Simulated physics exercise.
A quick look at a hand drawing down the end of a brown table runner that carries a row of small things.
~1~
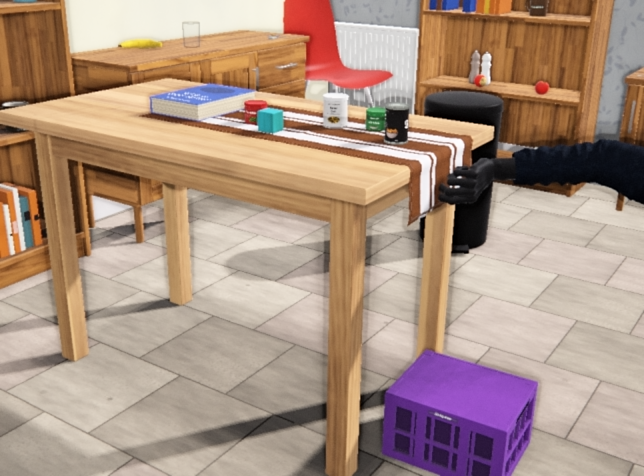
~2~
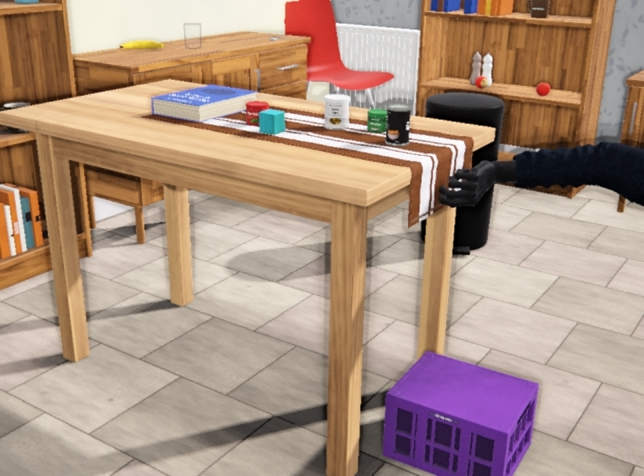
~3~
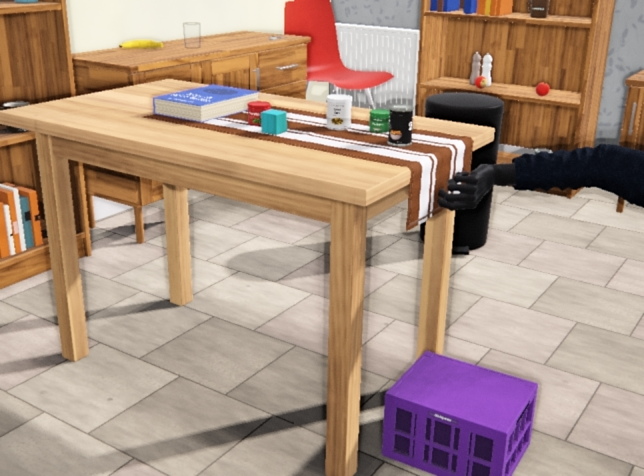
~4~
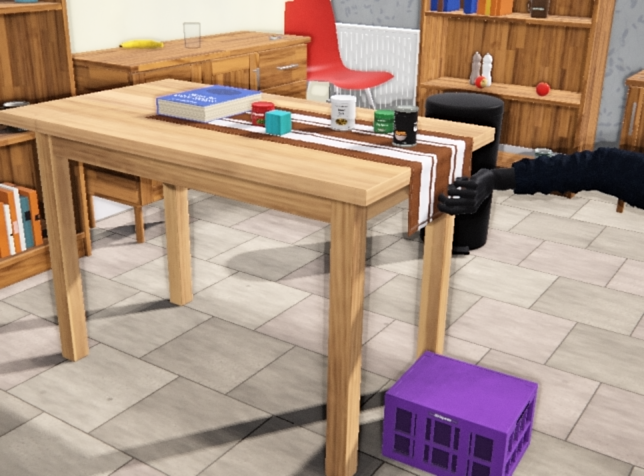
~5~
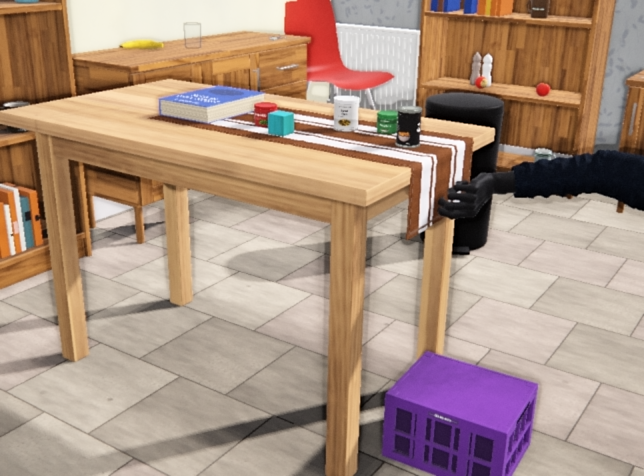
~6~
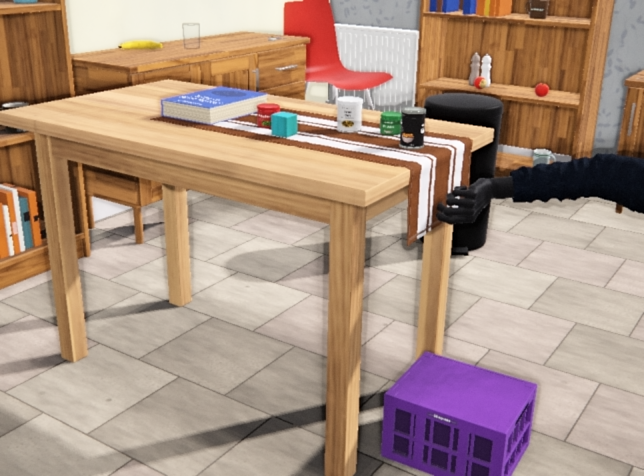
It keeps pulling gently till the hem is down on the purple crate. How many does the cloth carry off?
It carries off four.
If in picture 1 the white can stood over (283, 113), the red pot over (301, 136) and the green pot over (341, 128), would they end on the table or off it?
The white can does not fall; the red pot drops off; the green pot goes over.
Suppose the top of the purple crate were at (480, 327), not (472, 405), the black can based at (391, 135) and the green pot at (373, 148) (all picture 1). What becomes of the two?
The black can comes down, the green pot falls.
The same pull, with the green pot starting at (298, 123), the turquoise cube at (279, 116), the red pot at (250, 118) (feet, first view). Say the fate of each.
The green pot tumbles off; the turquoise cube survives; the red pot holds on.
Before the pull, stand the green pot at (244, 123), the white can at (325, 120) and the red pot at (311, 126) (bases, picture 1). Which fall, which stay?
The green pot stays on, the white can comes down, the red pot goes over.
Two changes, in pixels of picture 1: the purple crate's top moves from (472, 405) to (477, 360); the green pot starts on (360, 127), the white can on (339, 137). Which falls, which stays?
The green pot tumbles off; the white can is carried off.
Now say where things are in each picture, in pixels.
In the first frame, hem (407, 226); black can (398, 105); green pot (377, 110); white can (336, 95); turquoise cube (270, 111); red pot (256, 102); top of the crate (472, 405).
In the second frame, hem (408, 228); black can (399, 107).
In the third frame, hem (406, 231); green pot (381, 111).
In the fourth frame, hem (408, 237); white can (344, 97); top of the crate (472, 407).
In the fifth frame, hem (406, 240); turquoise cube (281, 113).
In the sixth frame, hem (407, 246); black can (414, 109); green pot (392, 114); white can (350, 99); turquoise cube (284, 114); red pot (269, 105).
Soon after, hem near (437, 269); black can gone.
Then, hem near (434, 328); black can and green pot gone.
Further on, hem on the crate; black can, green pot, white can and turquoise cube gone.
At rest, hem on the crate; black can, green pot, white can and turquoise cube gone. The answer is four.
